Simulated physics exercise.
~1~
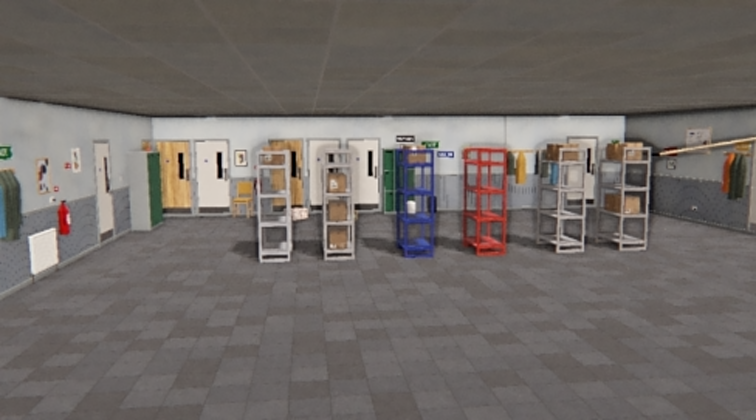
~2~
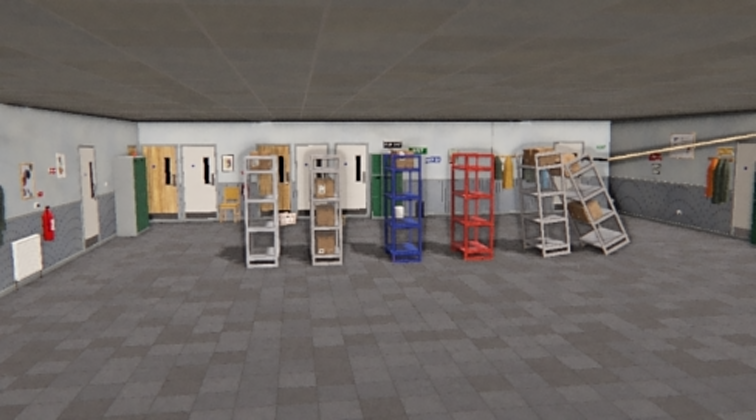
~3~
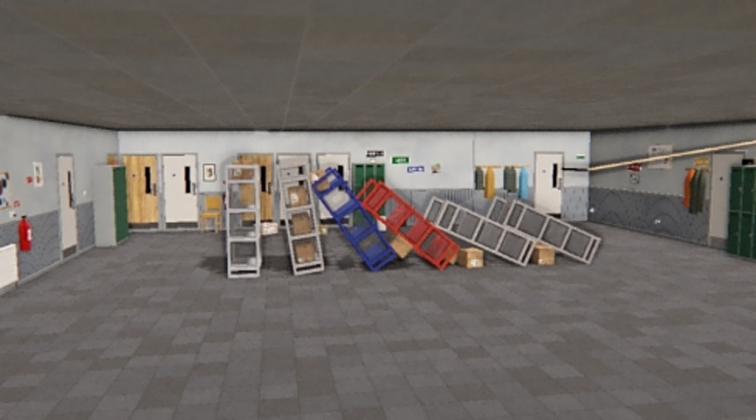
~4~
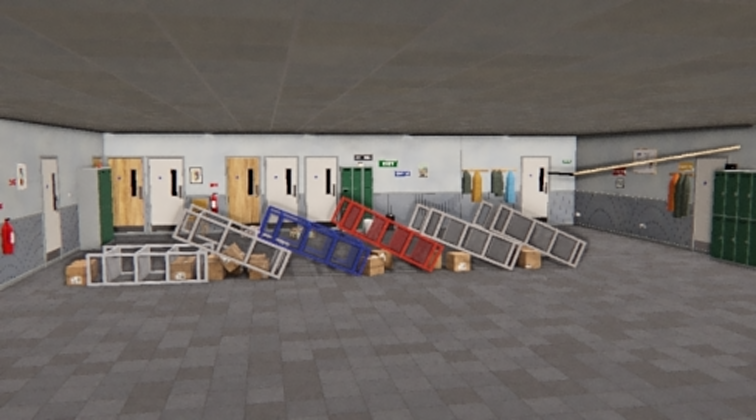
The footage shows six shelving racks holding cardboard boxes in a locker-lined room as a pole tips the rightmost one leftward, toppling the others in turn, including the red and blue ones, until all lie slanted or flat among spilled boxes.
